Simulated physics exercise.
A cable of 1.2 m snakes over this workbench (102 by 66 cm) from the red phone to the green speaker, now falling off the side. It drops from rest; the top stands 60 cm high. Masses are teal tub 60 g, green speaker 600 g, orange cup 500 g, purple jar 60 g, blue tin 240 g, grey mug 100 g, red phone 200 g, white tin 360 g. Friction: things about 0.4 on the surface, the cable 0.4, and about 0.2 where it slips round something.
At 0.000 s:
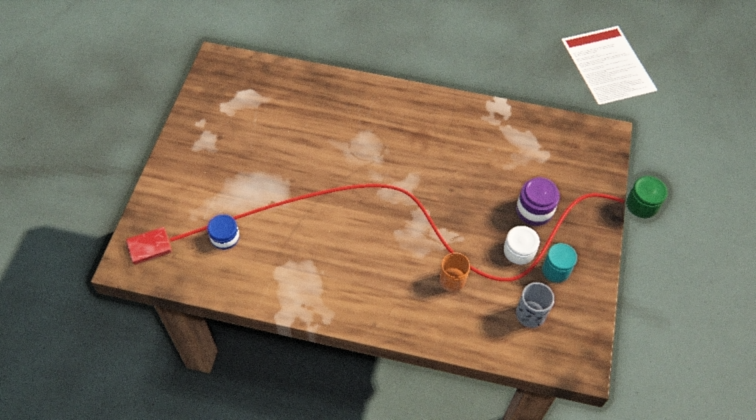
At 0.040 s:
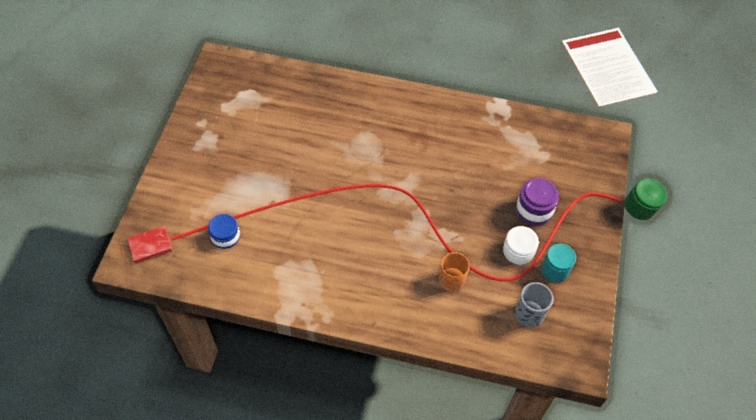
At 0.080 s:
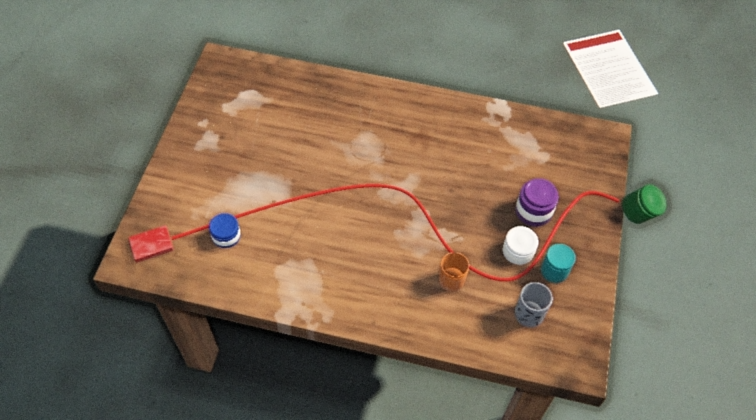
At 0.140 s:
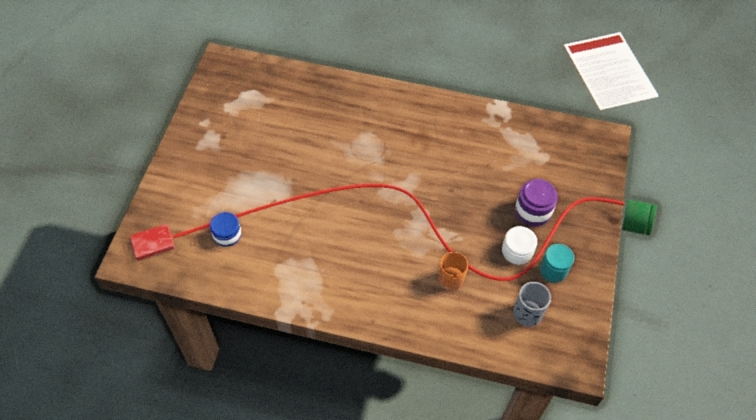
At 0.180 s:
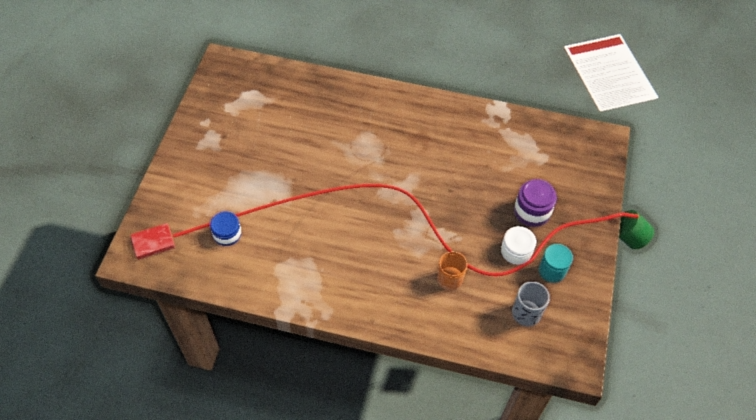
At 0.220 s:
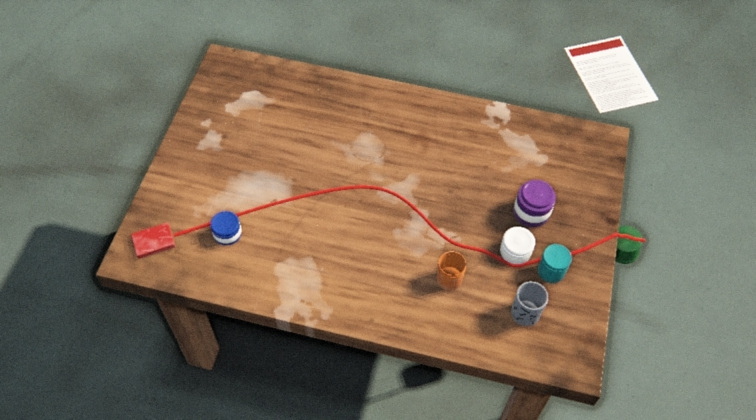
A green container tipped off the right edge of the wooden table and dropped beside it, tugging the long red cord straighter among the cups and jars, while the other things barely moved.
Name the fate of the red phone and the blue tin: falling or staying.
The red phone stays on, the blue tin remains up there.
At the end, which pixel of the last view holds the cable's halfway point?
At about (607, 269).
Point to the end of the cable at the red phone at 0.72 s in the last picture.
Near (374, 203).
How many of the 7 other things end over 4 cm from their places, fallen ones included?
I count 2.
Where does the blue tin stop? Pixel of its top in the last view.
Around (247, 249).
By 0.5 s, the cable's tail end at (255, 234); red phone 19 cm off its start, blue tin 7 cm off its start, green speaker over the edge.
By 0.7 s, the cable's tail end at (374, 203); red phone 43 cm off its start, blue tin 8 cm off its start, green speaker over the edge.
By 1.0 s, the cable's tail end at (388, 200); red phone 45 cm off its start at (369, 200), blue tin 8 cm off its start at (246, 249), green speaker over the edge.
By 1.2 s, the cable's tail end at (388, 200); red phone 45 cm off its start, blue tin 8 cm off its start, green speaker over the edge.
By 2.4 s, the cable's tail end at (388, 200); red phone 45 cm off its start at (369, 200), blue tin 8 cm off its start at (247, 249), green speaker over the edge, white tin 1 cm off its start at (520, 234).
